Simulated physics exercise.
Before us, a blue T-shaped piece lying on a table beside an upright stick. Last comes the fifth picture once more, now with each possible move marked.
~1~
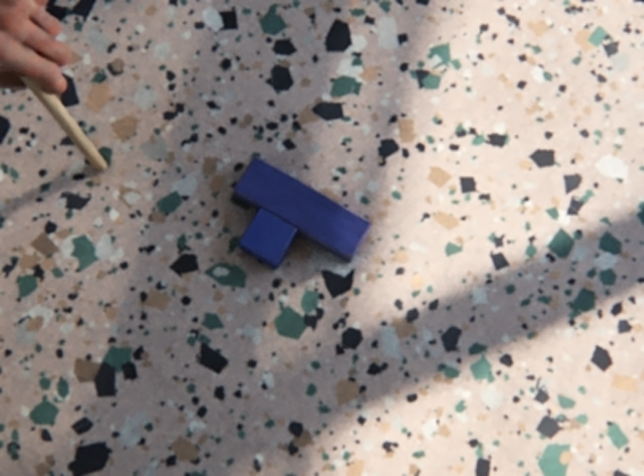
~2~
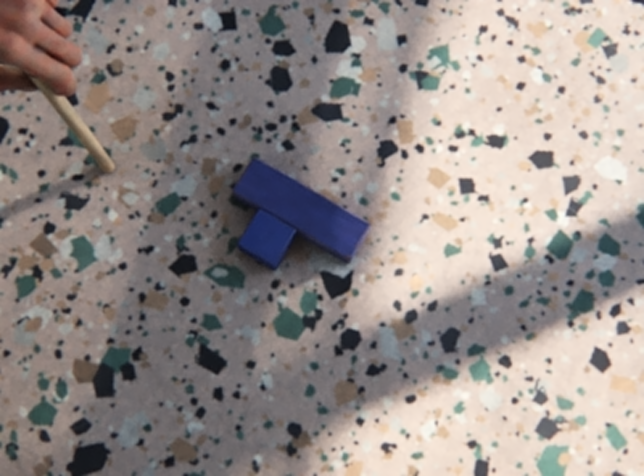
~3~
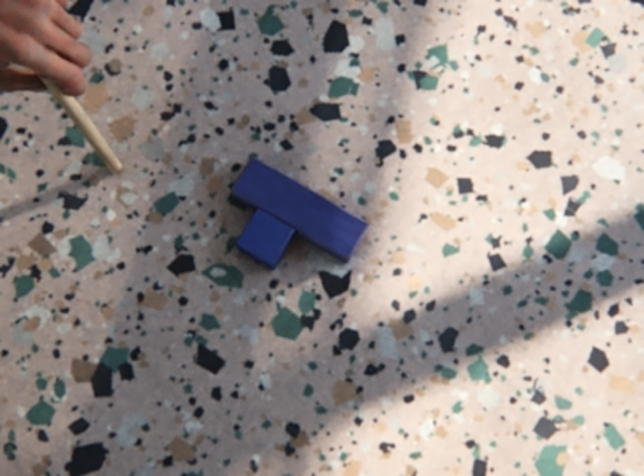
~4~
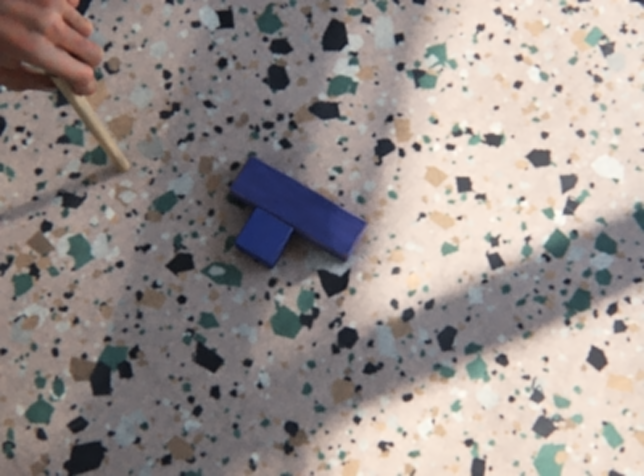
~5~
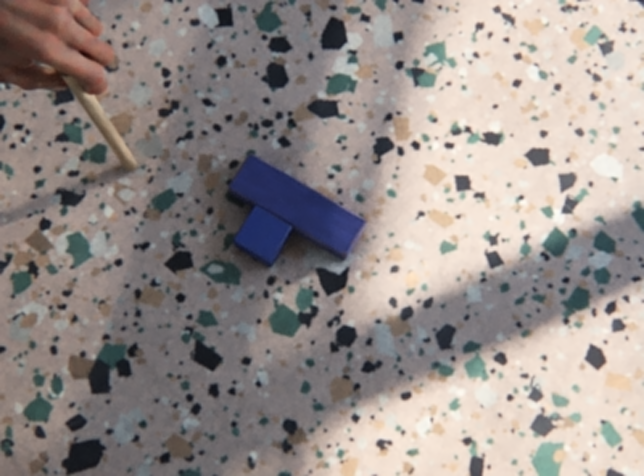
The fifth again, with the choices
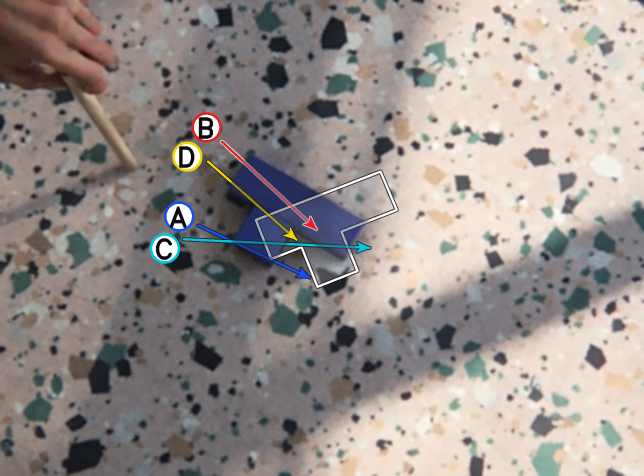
A hand at upper left moving a thin wooden stick slowly right over a speckled surface, a blue T-shaped piece lying practically still.
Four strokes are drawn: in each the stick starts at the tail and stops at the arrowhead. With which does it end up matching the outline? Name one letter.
Take A.
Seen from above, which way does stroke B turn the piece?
On that stroke, clockwise.
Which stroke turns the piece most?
C.
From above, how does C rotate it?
Anticlockwise.
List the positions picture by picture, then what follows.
In the first frame, blue T-shaped piece (302, 206).
In the second frame, blue T-shaped piece (301, 207).
In the third frame, blue T-shaped piece (299, 207).
In the fourth frame, blue T-shaped piece (298, 206).
In the fifth frame, blue T-shaped piece (297, 204).
On the copy, A from (198, 225) to (310, 278); B from (222, 142) to (316, 229); C from (184, 239) to (370, 248); D from (208, 161) to (297, 240).
On A. First, foot of the stick (239, 245), piece (301, 204).
Then, foot of the stick (281, 264), piece (319, 204).
Finally, foot of the stick (310, 278), piece (328, 207); it fills the outline.
By contrast, B leaves the piece out of the outline, at (360, 287); C leaves the piece out of the outline, at (370, 188); D leaves the piece out of the outline, at (372, 247).
